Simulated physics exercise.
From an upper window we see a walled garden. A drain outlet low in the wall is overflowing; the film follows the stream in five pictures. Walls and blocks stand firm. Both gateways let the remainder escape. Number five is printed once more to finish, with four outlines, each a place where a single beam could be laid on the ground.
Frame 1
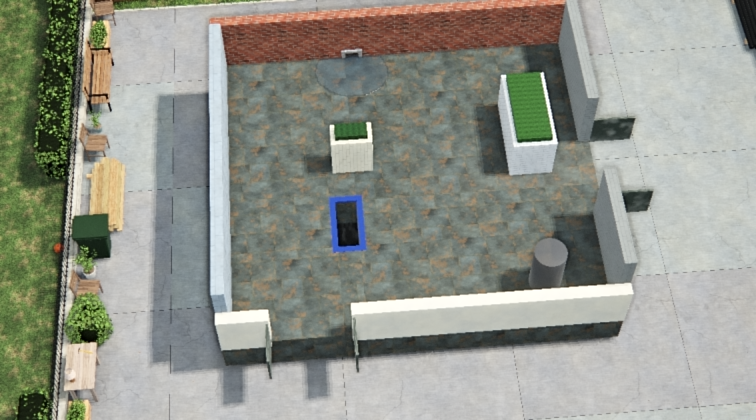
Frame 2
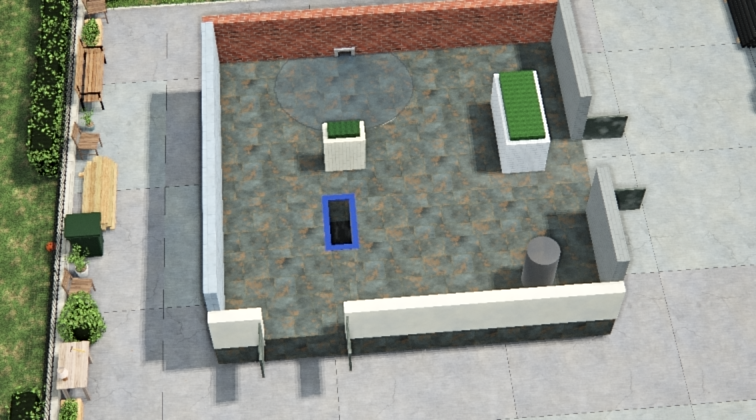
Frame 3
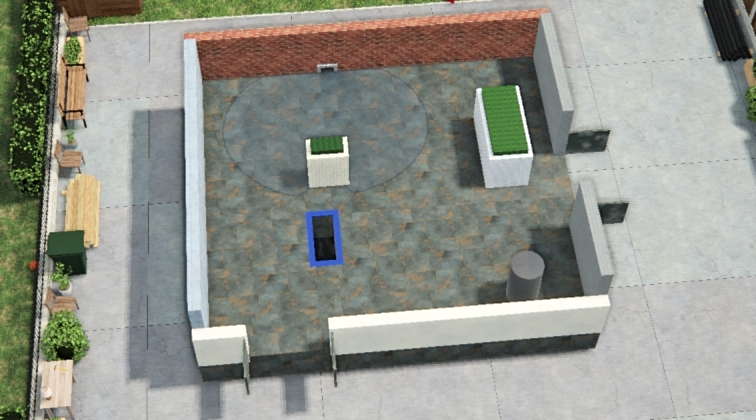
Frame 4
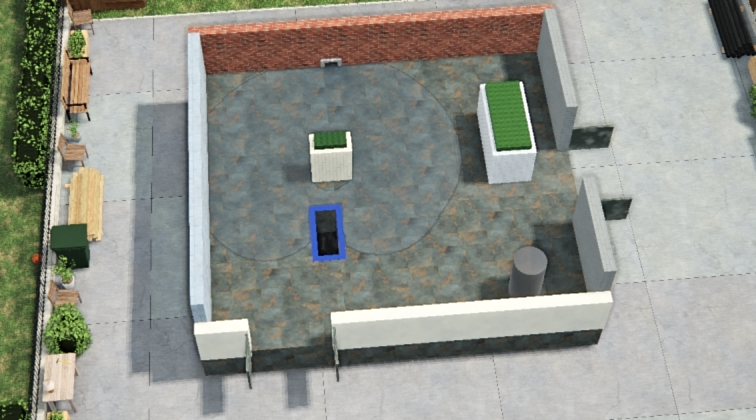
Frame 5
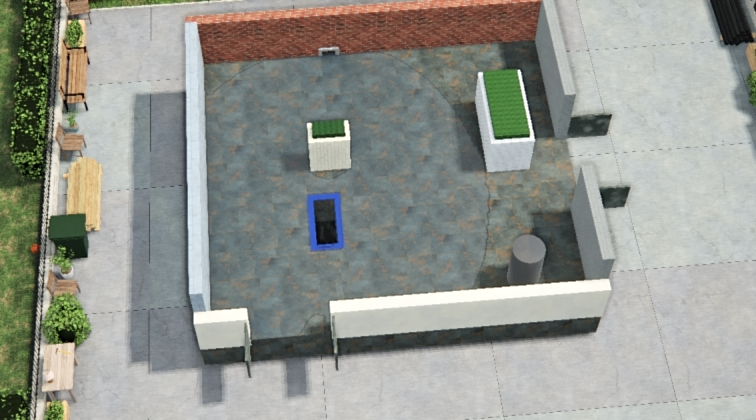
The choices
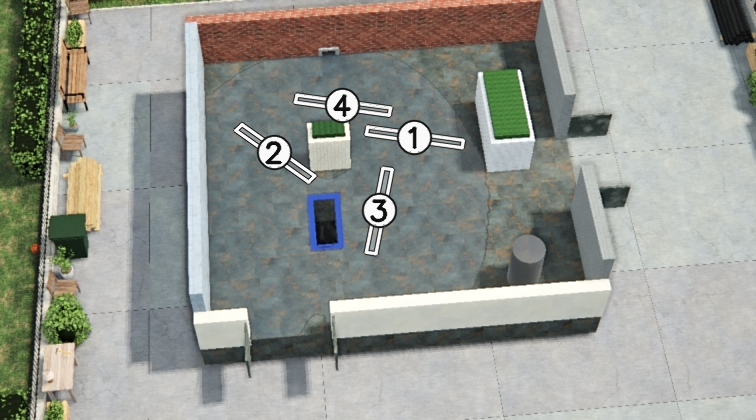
A dark patch of water spread from a small outlet at the brick wall across the walled garden's paving, passing around a white planter and reaching the blue-edged drain, then covering over half the floor.
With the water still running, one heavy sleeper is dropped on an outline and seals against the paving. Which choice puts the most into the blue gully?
3 beats the others.
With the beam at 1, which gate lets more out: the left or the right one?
The left one.
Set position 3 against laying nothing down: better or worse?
It is better.
In white, 1 from (367, 130) to (462, 144); 2 from (238, 127) to (311, 178); 3 from (371, 253) to (387, 168); 4 from (296, 98) to (389, 111).
Choosing 1, about 6 % of the stream goes into the blue gully, about 90 % out by the gates.
Choosing 2, about 4 % of the stream goes into the blue gully, about 92 % out by the gates.
Choosing 3, about 13 % of the stream goes into the blue gully, about 84 % out by the gates.
Choosing 4, about 2 % of the stream goes into the blue gully, about 95 % out by the gates.
